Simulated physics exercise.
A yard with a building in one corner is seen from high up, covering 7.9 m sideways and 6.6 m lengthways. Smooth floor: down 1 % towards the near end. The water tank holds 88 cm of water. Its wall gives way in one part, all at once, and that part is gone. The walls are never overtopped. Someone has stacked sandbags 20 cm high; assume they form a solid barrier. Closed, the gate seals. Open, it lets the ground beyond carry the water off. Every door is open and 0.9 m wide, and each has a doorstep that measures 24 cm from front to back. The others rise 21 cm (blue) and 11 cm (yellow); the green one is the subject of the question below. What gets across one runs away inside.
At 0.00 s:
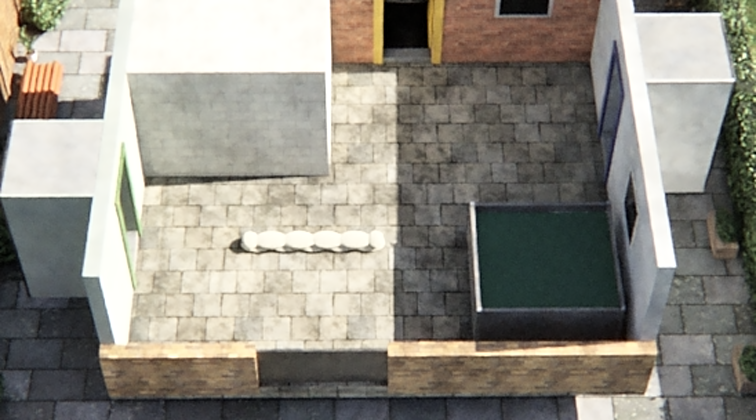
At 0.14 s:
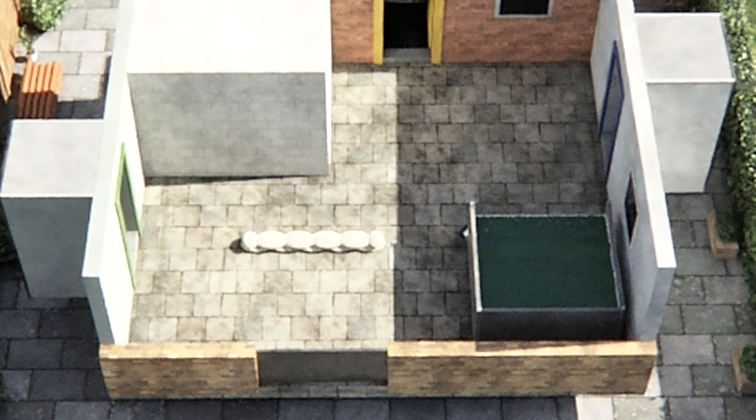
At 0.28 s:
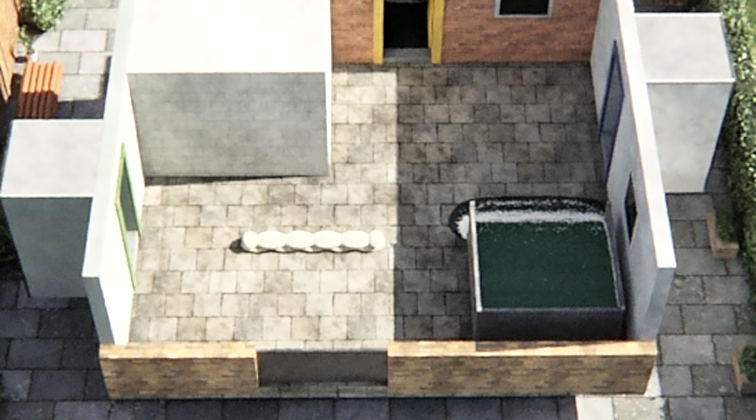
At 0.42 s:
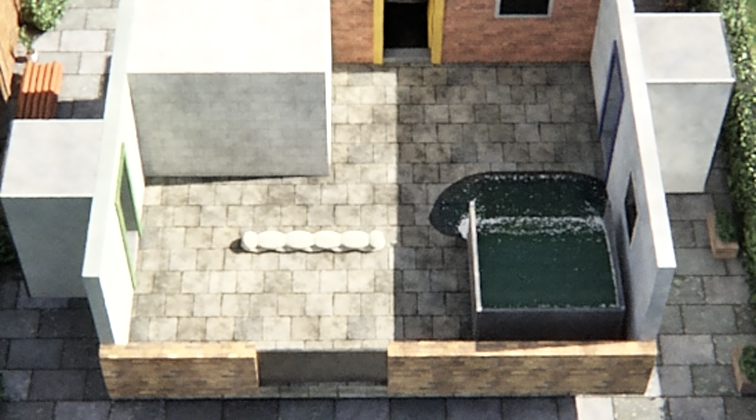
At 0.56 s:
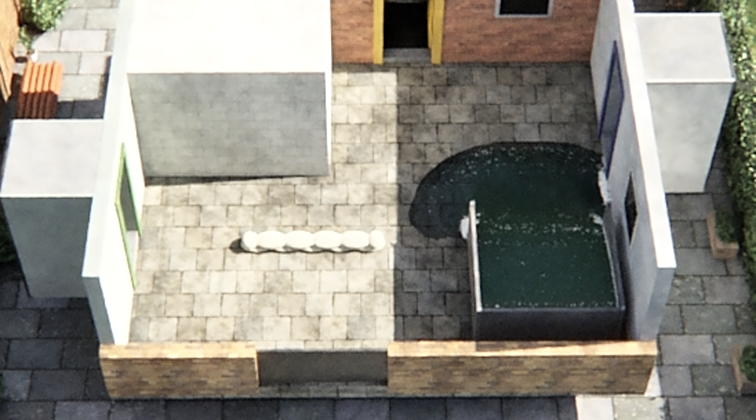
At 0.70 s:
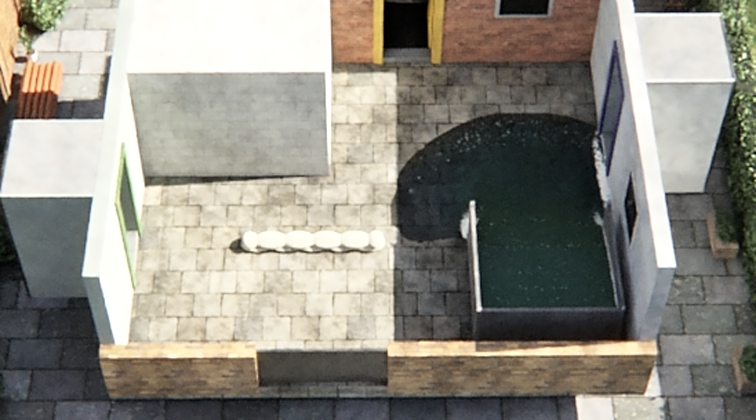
Dark water pours from the tank's open far side and spreads across the paved yard.
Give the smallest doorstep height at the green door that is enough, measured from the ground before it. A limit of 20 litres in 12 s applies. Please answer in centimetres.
Roughly 7.5 cm.
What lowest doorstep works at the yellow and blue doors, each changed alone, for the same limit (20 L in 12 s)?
About 24 cm at yellow and 18 cm at blue.
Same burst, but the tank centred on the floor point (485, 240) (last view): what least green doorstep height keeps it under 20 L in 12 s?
At least some 6.5 centimetres tall.
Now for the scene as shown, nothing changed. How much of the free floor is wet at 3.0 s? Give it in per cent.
Roughly 45 percent of the floor is wet.
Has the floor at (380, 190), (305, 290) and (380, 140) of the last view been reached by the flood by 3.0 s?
One after another they are soaked, bone dry, then soaked.
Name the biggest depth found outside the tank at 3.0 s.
Roughly 44 cm.
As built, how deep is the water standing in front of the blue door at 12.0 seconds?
Some 10.0 cm.
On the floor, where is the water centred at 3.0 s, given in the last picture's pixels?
About (494, 152).
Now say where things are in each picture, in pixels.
The first frame shows the water tank at (545, 258) is whole and still, 88 cm deep; the green door at (129, 223) is dry.
In the second frame, the front is at a hidden place, 0.3 m from the gap on the far side; 0.5 m2 of floor is wet, 88 cm left at the back.
In the third frame, the front is at (484, 201), 0.8 m from the gap on the far side; 1.9 m2 of floor is wet, 88 cm left at the back.
In the fourth frame, the gap is on the far side, the front 1.4 m out at (482, 177); the back of the water tank holds 83 cm.
In the fifth frame, the gap is on the far side, the front 2.0 m out at (497, 147); the back of the water tank holds 74 cm.
In the sixth frame, water pours out on the far side and has run 2.7 m, to (492, 118); about 10 cm deep outside, 75 cm at the back; the green door at (129, 223), 6.6 m from the gap, is still 4.4 m from the nearest water.
After 1.4 s water covers 40 % of the floor, deepest (54 cm) near (563, 66); it has not reached the green door.
After 3.0 s water covers 45 % of the floor, deepest (44 cm) near (336, 74); it has not reached the green door.
After 12.0 s water covers 95 % of the floor, deepest (16 cm) near (587, 371); 11 cm at the green door, 0 litres in over its 20 cm doorstep.
At the green door as built, the water arrived by 5.8 s and peaked near 11 cm at 10.2 s.
With a doorstep of 6.5 cm, 33 litres would have come in within the 12 s; with 8.5 cm, 12 litres. So under 20 litres takes about 7.5 cm.
